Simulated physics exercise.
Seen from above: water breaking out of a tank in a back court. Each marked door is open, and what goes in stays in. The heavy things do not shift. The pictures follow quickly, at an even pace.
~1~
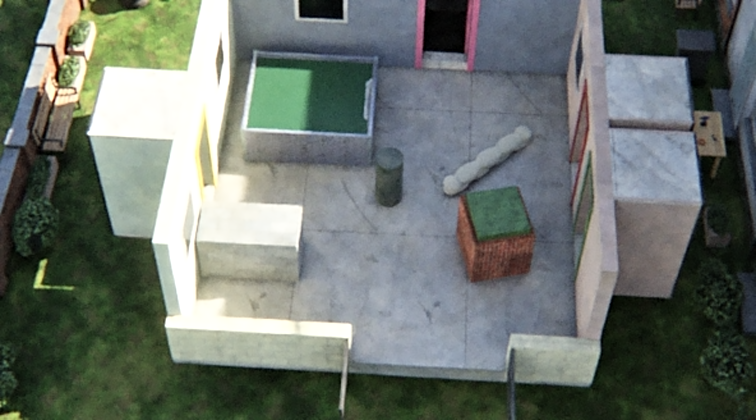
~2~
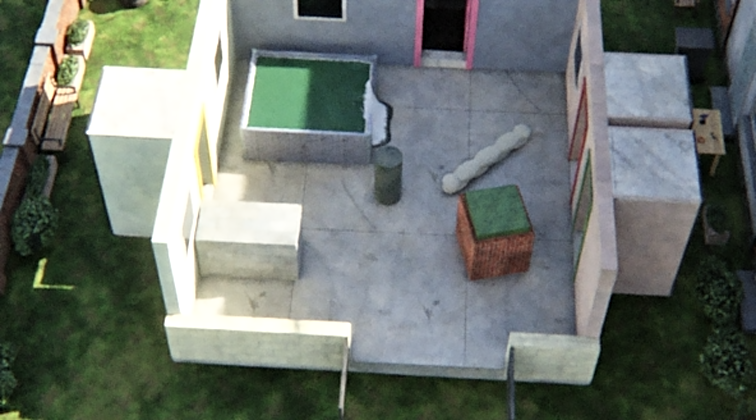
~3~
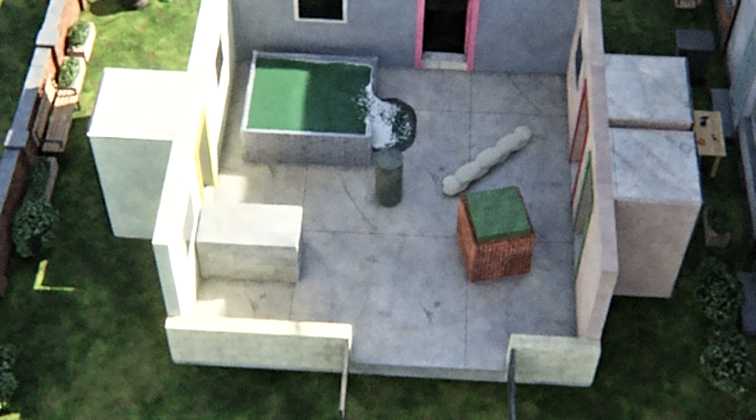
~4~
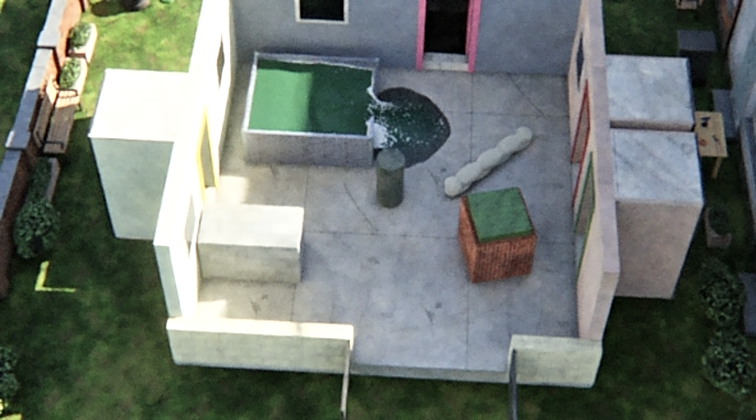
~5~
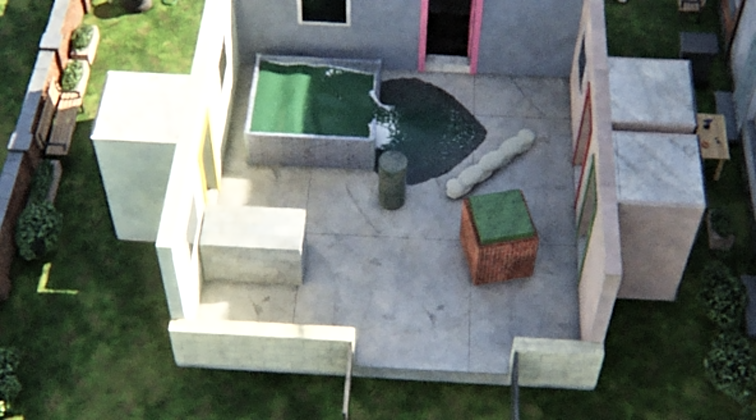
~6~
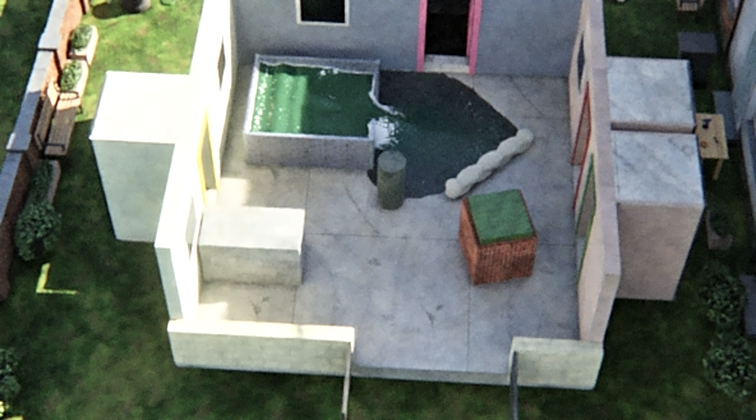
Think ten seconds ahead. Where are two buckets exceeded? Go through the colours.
One by one: The yellow door admits no more than that; the green door admits no more than that; the pink door admits no more than that; the red door admits no more than that.
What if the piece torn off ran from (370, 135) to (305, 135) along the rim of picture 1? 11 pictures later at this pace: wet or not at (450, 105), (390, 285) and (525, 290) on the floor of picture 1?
As listed: Clear, under water, dry.
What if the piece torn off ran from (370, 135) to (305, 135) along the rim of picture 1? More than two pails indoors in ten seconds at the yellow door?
Then: Yellow door floods.
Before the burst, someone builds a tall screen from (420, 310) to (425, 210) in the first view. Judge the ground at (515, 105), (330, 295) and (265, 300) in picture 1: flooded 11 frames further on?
One after the other: Under water, clear, clear.
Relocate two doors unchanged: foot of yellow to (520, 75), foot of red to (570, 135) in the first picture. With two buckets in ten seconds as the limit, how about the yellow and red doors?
The yellow door is over, the red door passes that mark.
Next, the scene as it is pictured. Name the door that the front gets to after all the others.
I say the yellow one.
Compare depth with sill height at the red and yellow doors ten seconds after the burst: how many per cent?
About 50 and 70 per cent.
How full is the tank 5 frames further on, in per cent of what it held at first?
Roughly 72 per cent.
A moment on, water covers 25 % of the floor; the yellow door not reached, the green door not reached, the pink door wet at the sill, nothing in, the red door not reached.
Next, water covers 30 % of the floor; the yellow door not reached, the green door not reached, the pink door wet at the sill, nothing in, the red door wet at the sill, nothing in.
Then, water covers 50 % of the floor; the yellow door not reached, the green door wet at the sill, nothing in, the pink door wet at the sill, nothing in, the red door wet at the sill, nothing in.
Later, water covers 70 % of the floor; the yellow door not reached, the green door wet at the sill, nothing in, the pink door wet at the sill, nothing in, the red door under two buckets in.
In the end, water covers 95 % of the floor; the yellow door wet at the sill, nothing in, the green door wet at the sill, nothing in, the pink door wet at the sill, nothing in, the red door under two buckets in.
